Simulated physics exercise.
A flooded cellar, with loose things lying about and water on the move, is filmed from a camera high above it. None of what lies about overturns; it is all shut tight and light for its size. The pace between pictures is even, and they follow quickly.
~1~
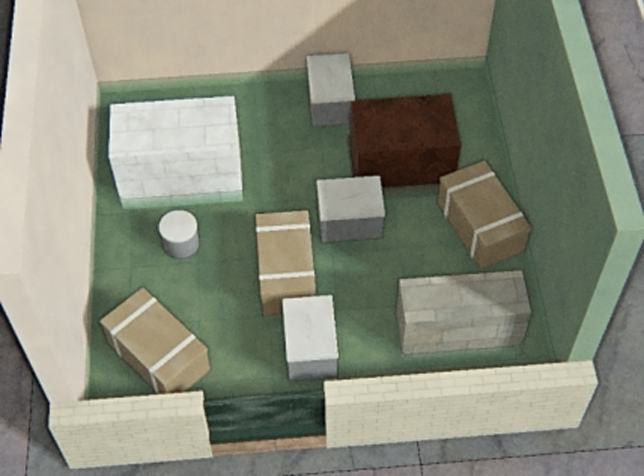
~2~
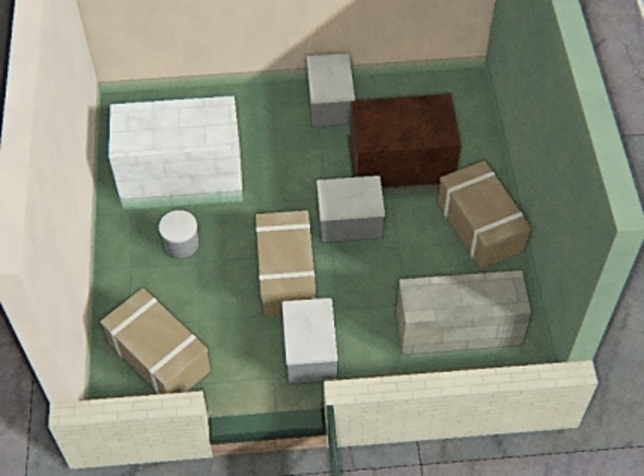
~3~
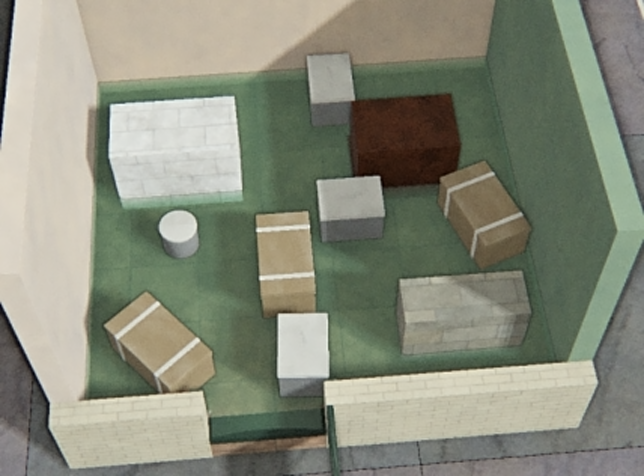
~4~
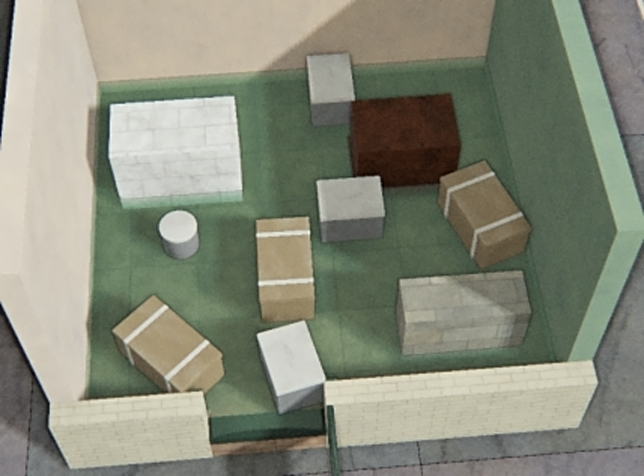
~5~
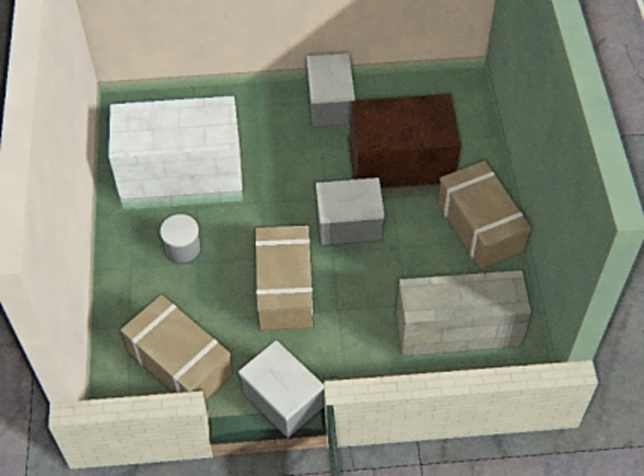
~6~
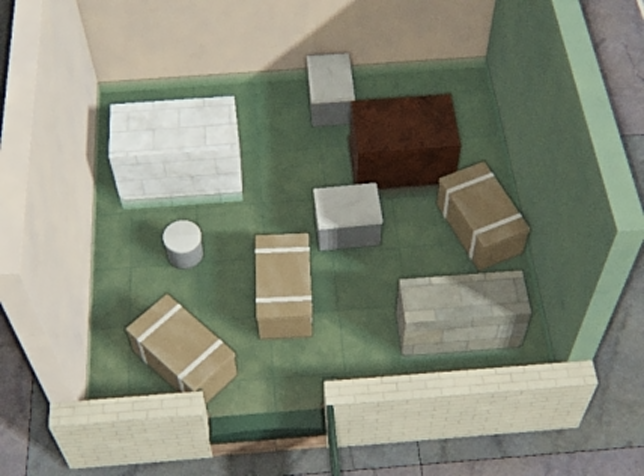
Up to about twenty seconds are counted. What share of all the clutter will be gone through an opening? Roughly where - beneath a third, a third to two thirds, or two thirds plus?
Roughly two thirds plus.
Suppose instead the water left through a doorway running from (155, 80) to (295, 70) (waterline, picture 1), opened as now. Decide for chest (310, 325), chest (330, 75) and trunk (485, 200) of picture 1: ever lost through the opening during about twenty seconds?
The three give no escape, escape and no escape, in that order.
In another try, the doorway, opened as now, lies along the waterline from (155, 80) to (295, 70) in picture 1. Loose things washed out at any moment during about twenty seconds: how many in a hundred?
I'd reckon around 40 percent.
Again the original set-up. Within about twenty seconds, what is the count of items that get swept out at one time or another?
By my count, 5.
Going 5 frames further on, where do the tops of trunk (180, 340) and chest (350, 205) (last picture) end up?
Roughly (219, 363), then (331, 231).
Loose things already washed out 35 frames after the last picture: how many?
That comes to 5.
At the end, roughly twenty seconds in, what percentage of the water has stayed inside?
My answer is close to 48 percent.
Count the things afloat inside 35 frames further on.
Tally: 2.
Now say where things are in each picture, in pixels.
A trunk at (285, 251), afloat; a trunk at (153, 334), afloat; 0 of 7 have shifted, in the first frame.
A trunk at (285, 251), afloat; a trunk at (153, 335) floats; 0 of 7 have shifted, in the second frame.
A trunk at (285, 252), afloat; a trunk at (157, 338) floats, close to its start; 1 of 7 have shifted, in the third frame.
A trunk at (285, 257), afloat, close to its start; a trunk at (166, 342), afloat, close to its start; 3 of 7 have shifted, in the fourth frame.
A trunk at (283, 266) floats, close to its start; a trunk at (175, 341), afloat, close to its start; 3 of 7 have shifted, in the fifth frame.
A trunk at (283, 274), afloat, close to its start; a trunk at (180, 341) floats, close to its start; 5 of 7 have shifted, in the sixth frame.
A moment on, 1 of 7 are out; 6 afloat.
Next, 3 of 7 are out; 4 afloat.
Later, 5 of 7 are out; 2 afloat.
In the end, 5 of 7 are out; 2 afloat.
